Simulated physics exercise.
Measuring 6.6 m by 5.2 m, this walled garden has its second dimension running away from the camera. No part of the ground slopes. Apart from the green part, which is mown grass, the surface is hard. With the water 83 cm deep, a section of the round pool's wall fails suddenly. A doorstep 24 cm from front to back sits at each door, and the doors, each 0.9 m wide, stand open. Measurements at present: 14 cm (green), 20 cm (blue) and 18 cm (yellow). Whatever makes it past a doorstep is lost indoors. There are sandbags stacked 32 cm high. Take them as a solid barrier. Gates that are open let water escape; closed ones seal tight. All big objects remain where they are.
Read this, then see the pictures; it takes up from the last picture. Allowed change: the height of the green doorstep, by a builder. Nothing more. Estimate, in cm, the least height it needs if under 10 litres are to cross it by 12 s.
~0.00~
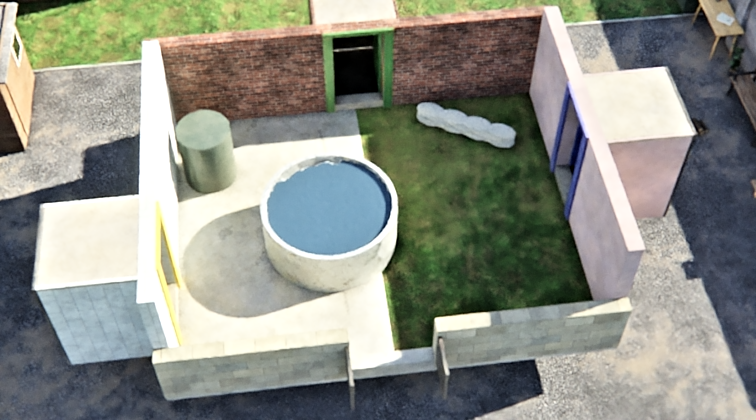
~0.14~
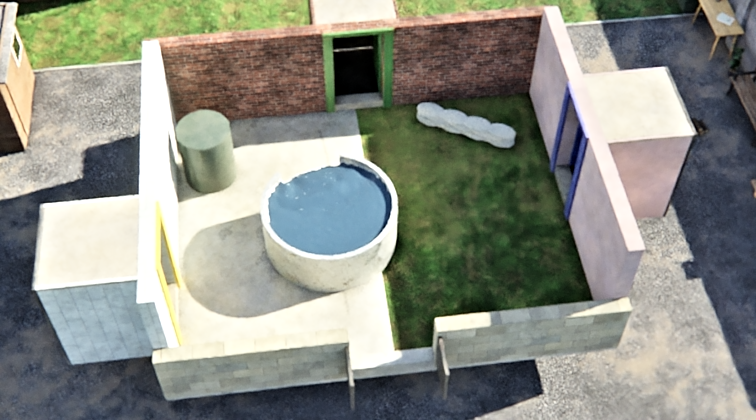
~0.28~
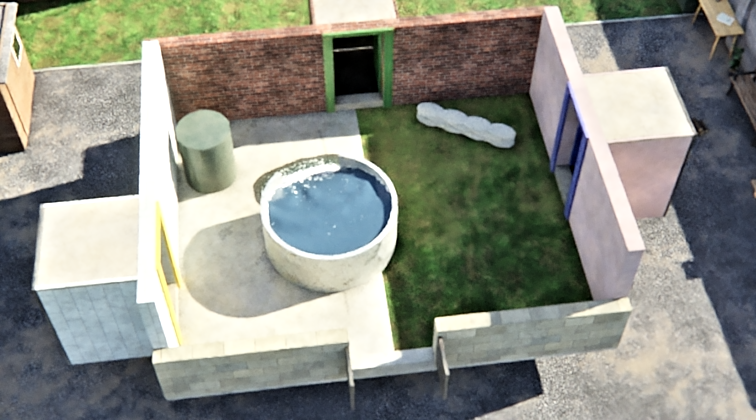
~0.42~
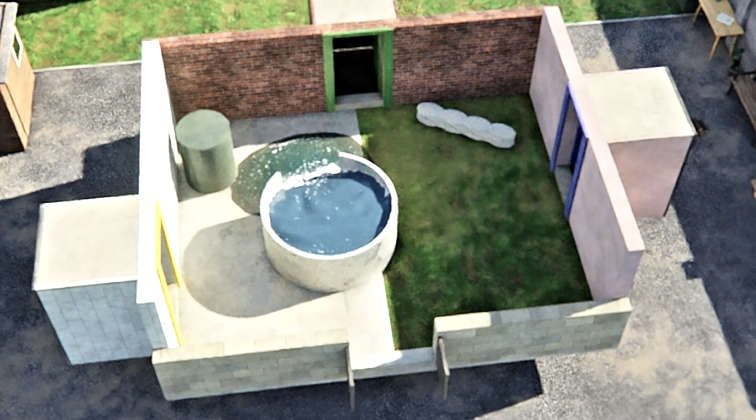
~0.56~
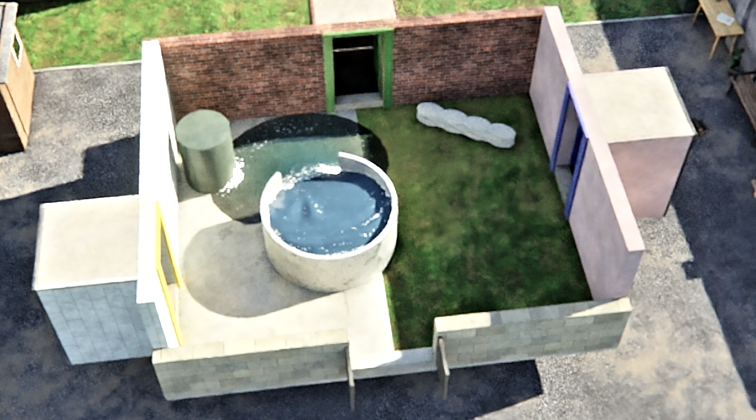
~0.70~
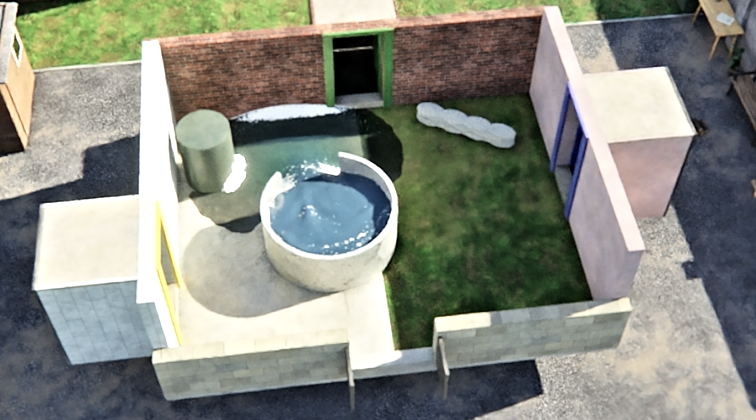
I would say 24 cm.
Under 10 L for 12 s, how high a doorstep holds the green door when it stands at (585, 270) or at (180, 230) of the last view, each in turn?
Roughly 10.5 cm for the first and 8.5 cm for the second.
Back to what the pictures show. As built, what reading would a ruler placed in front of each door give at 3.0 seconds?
In cm: Green 18, blue 0, yellow 5.
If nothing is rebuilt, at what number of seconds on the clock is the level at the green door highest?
Around 1.6 s.
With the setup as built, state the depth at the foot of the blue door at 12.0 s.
Depth: Near 11.0 cm.
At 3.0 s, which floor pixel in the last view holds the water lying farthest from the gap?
Near pixel (526, 99).
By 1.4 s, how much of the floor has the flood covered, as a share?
Near 25 per cent of the open floor.
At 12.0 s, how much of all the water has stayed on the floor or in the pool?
Something near 92 out of a hundred parts.
After 1.4 s water covers 25 % of the floor, deepest (50 cm) near (178, 131); 26 cm at the green door, 11 litres in over its 14 cm doorstep.
After 3.0 s water covers 50 % of the floor, deepest (41 cm) near (178, 145); 18 cm at the green door, 64 litres in over its 14 cm doorstep.
After 12.0 s water covers 95 % of the floor, deepest (12 cm) near (488, 177); 7 cm at the green door, 82 litres in over its 14 cm doorstep.
At the green door as built, the water arrived by 0.7 s and peaked near 27 cm at 1.6 s.
Run again over the same 12 s with other heights there, 19 litres in over 21.5 cm, 2 litres over 29.5 cm. The limit of 10 litres is kept from about 24 cm up.
